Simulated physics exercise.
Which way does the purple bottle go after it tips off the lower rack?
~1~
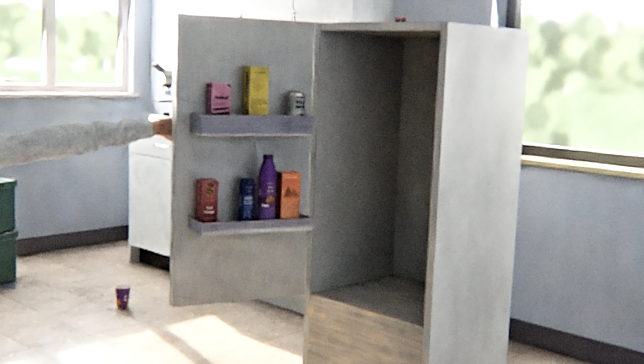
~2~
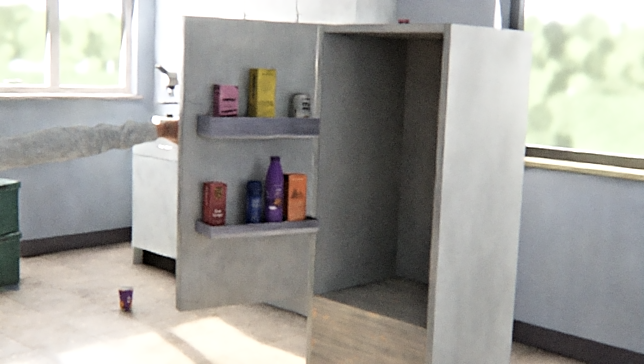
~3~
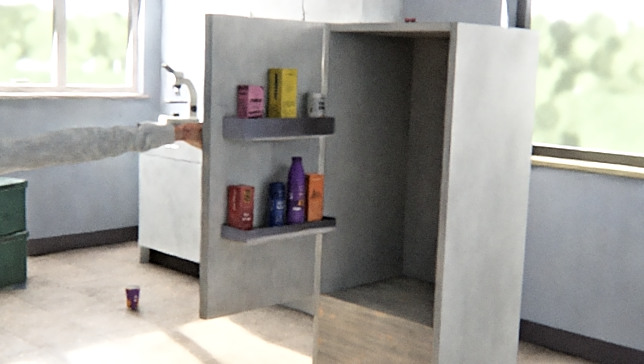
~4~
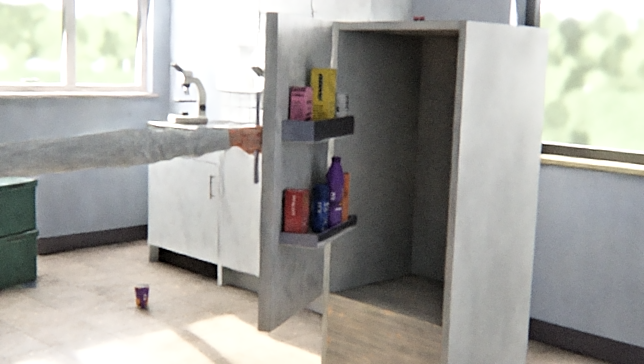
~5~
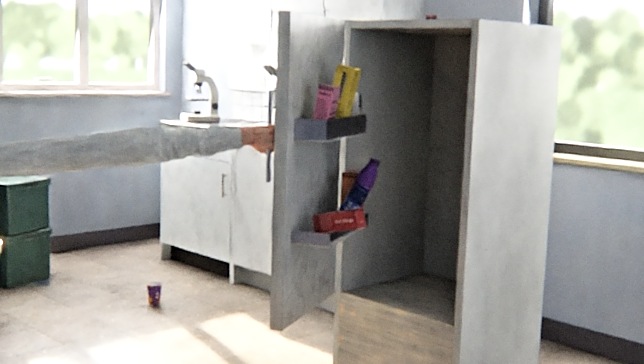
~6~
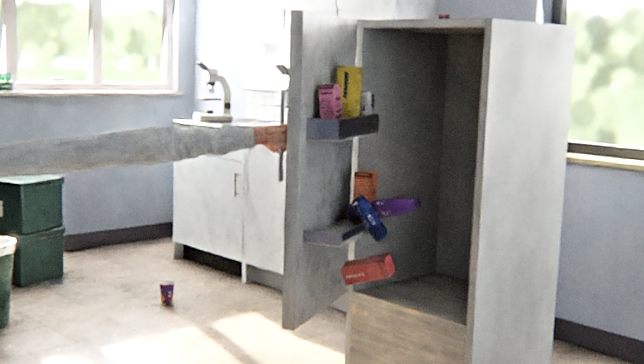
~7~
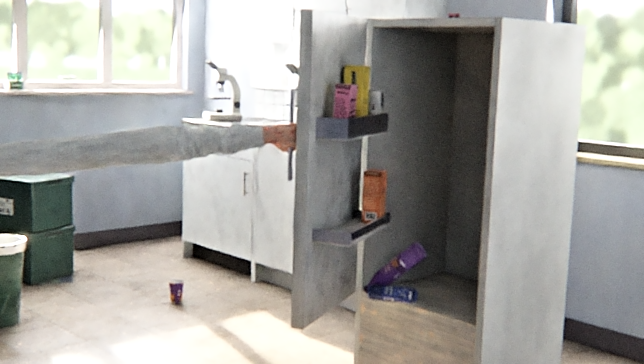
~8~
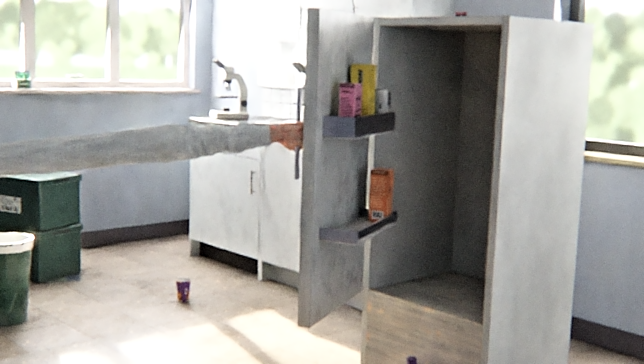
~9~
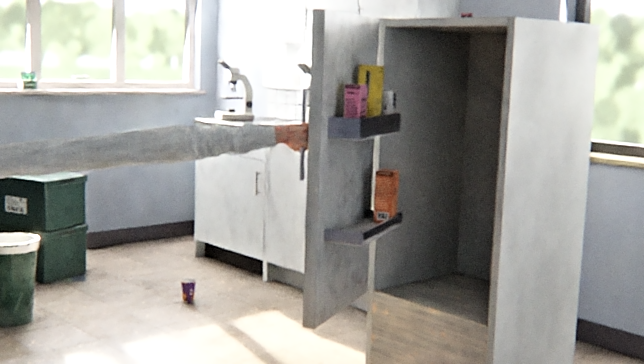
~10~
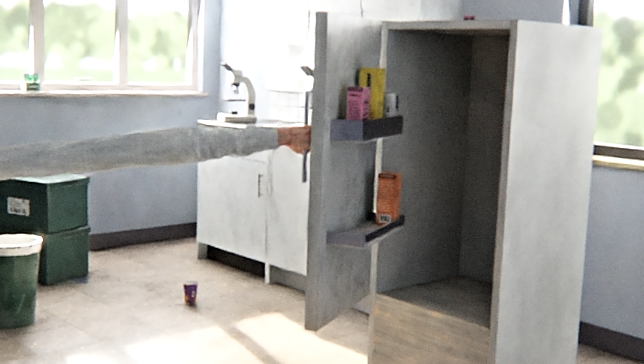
The purple bottle moves down, tumbling below the rack until it drops out of view.
